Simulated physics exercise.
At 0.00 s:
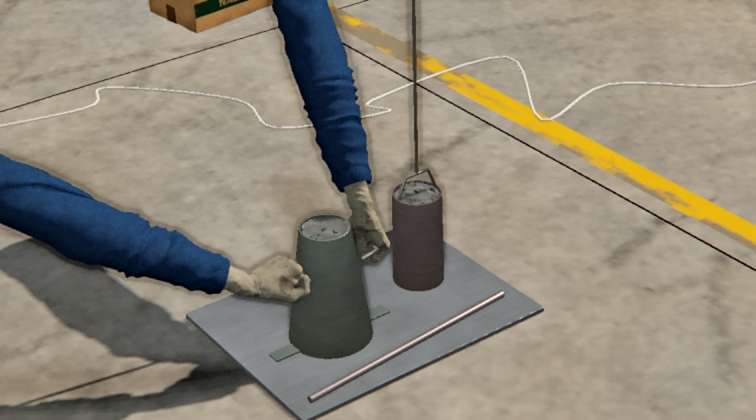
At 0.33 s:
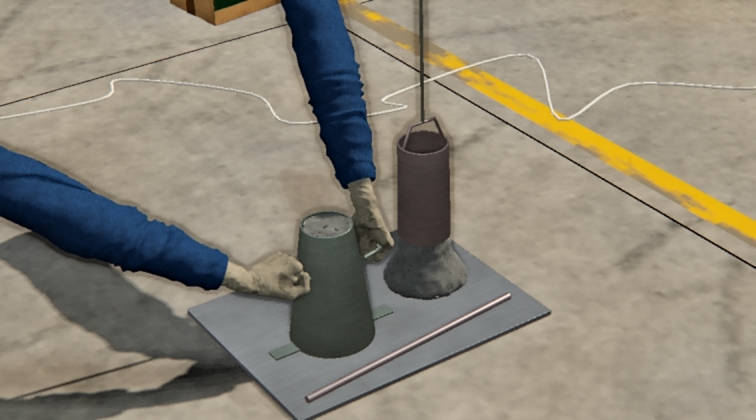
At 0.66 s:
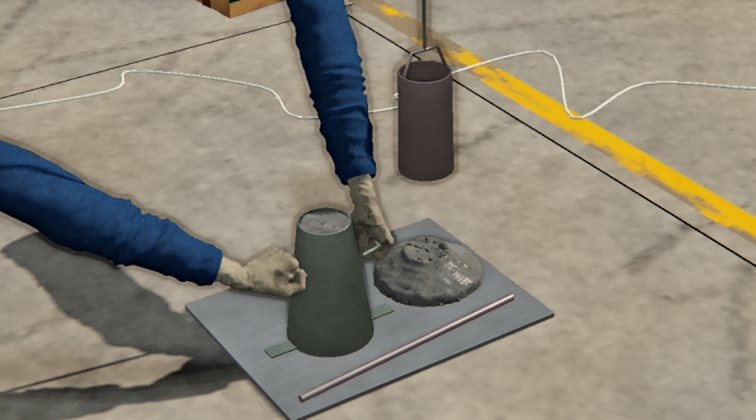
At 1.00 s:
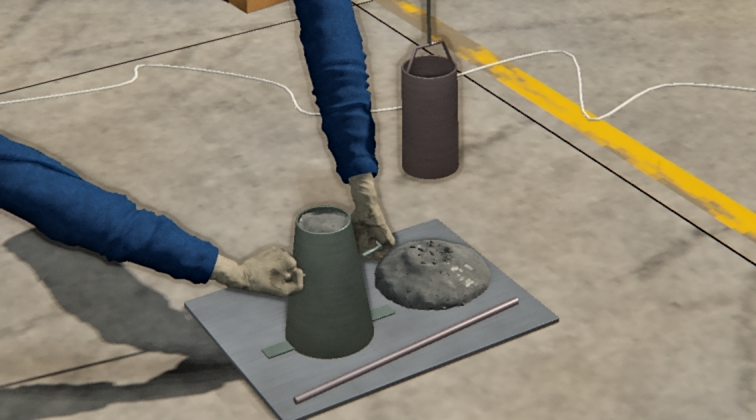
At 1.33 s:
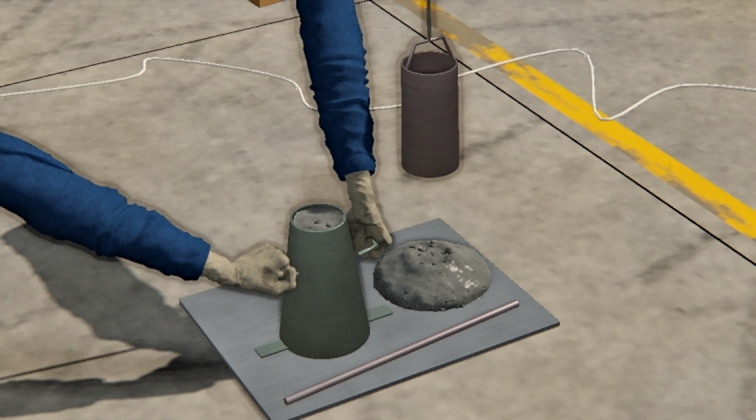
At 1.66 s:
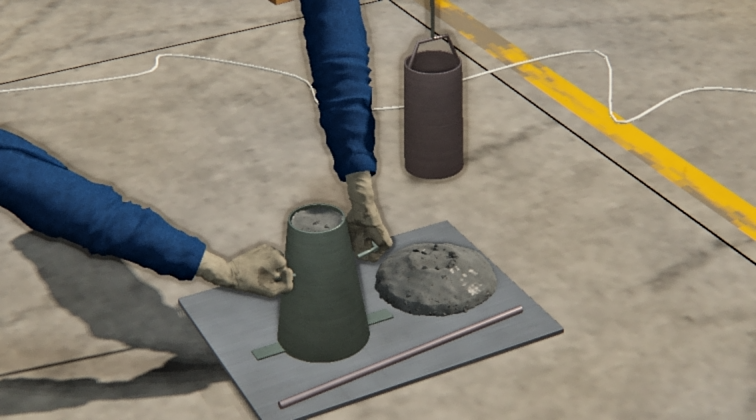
A dark bottomless pot rises, leaving a slumped grey heap beside a cone gripped by gloved hands.
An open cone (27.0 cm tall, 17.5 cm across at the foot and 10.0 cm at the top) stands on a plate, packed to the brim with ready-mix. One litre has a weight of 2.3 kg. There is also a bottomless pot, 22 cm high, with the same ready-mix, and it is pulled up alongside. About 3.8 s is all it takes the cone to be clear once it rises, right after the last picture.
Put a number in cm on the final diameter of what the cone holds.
Around 36 cm.
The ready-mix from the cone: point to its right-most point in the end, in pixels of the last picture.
Around (414, 337).
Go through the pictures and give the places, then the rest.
The first frame shows middle of the pot's mouth at (417, 193), still down; middle of the cone's top at (325, 228), not yet moved.
The second frame shows middle of the pot's mouth at (423, 143), raised 12 cm; middle of the cone's top at (327, 225), not yet moved.
The third frame shows middle of the pot's mouth at (425, 72), raised 27 cm; the heap from the pot 7.2 cm high and 24 cm wide, top at (427, 251); middle of the cone's top at (324, 222), not yet moved.
The fourth frame shows middle of the pot's mouth at (429, 68), raised 28 cm; the heap from the pot 6.7 cm high and 25 cm wide, top at (431, 254); middle of the cone's top at (323, 221), not yet moved.
The fifth frame shows middle of the pot's mouth at (429, 64), raised 28 cm; the heap from the pot 6.5 cm high and 25 cm wide, top at (431, 255); middle of the cone's top at (318, 218), not yet moved.
The sixth frame shows middle of the pot's mouth at (433, 63), raised 28 cm; the heap from the pot 6.4 cm high and 25 cm wide, top at (435, 259); middle of the cone's top at (317, 219), not yet moved.
By 2.6 s, the cone is up 6.2 cm; the ready-mix has come down 14 cm to 13 cm and is 30 cm wide.
By 3.6 s, the cone is up 17 cm; the ready-mix has come down 20 cm to 7.3 cm and is 35 cm wide.
By 4.5 s, the cone is up 27 cm; the ready-mix has come down 20 cm to 7.1 cm and is 36 cm wide.
By 5.7 s, the cone is clear; the ready-mix has come down 20 cm to 7.0 cm and is 36 cm wide.
By 6.1 s, at rest, the cone is clear; the ready-mix has come down 20 cm to 7.0 cm and is 36 cm wide.
